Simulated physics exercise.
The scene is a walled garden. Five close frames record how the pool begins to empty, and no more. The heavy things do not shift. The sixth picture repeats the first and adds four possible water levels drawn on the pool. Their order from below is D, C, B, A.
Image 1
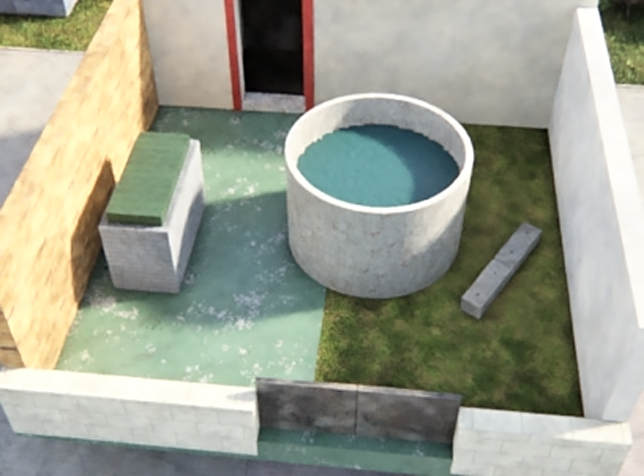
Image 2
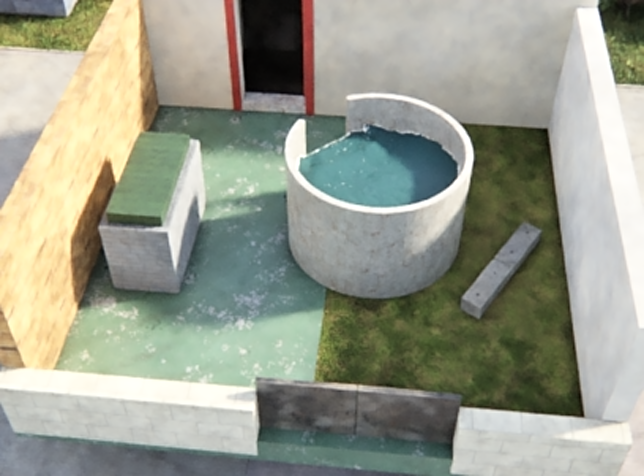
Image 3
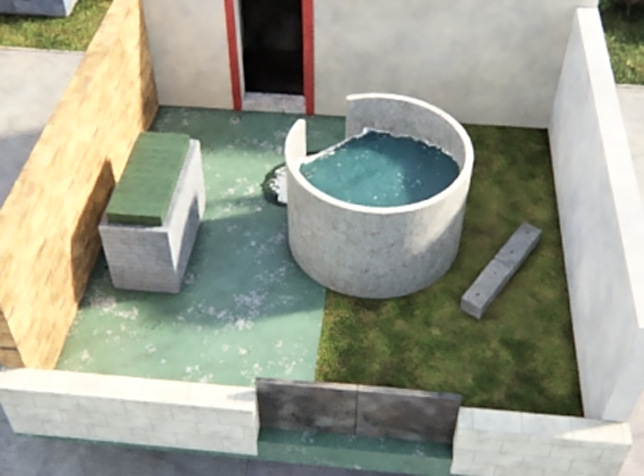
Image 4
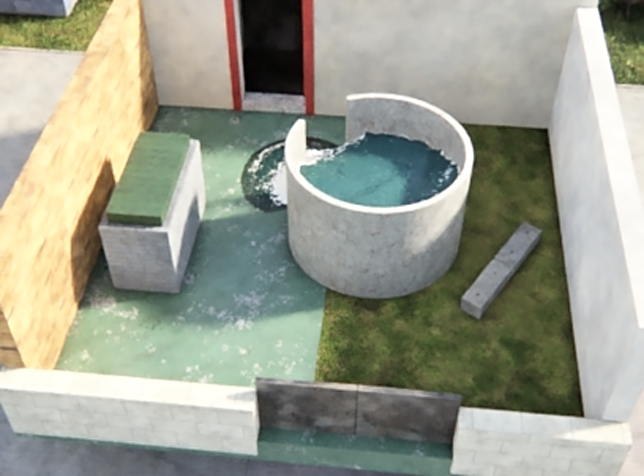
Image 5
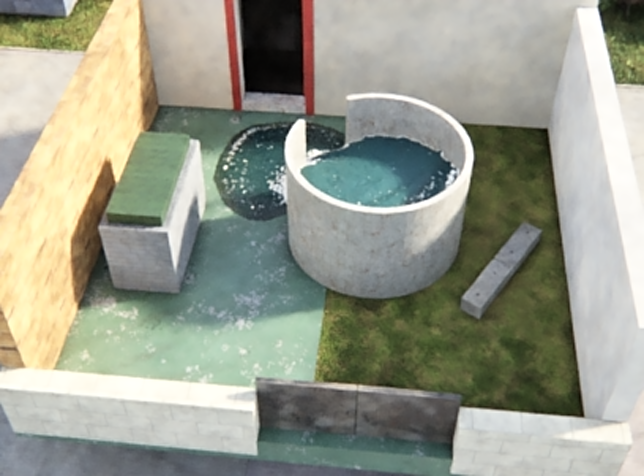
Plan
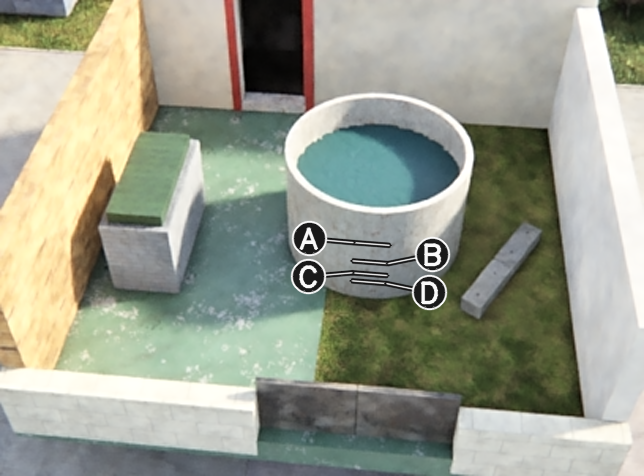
We see a round stone pool of still water in a walled garden; a gap appears in its rim at the back left, and water pours out, spreading in a widening dark patch across the green paving near the red doorway.
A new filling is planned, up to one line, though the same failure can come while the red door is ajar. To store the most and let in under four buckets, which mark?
The answer is line C.
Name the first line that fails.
Line B.
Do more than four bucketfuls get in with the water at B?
Yes.
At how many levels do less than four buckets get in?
Two of them.
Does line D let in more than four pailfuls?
No, not at all.
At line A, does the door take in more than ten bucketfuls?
Yes.
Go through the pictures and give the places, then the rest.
The first frame shows water in the pool at rest, its middle at (377, 175); foot of the red doorway at (274, 112); shut gate at (357, 395).
In the second frame, water covers 1 % of the ground, its front hidden from here.
In the third frame, 3 % of the ground under water, visible out to (274, 180).
In the fourth frame, 6 % of the ground under water, visible out to (261, 157).
In the fifth frame, 11 % of the ground under water, visible out to (240, 135).
In white, A at (371, 243); B at (370, 262); C at (369, 274); D at (369, 282); from the bottom up D, C, B, A.
Choosing A, dozens of bucketfuls pour in.
Choosing B, about 8 bucketfuls get in.
Choosing C, a splash gets over, under a bucket.
Choosing D, nothing gets over.
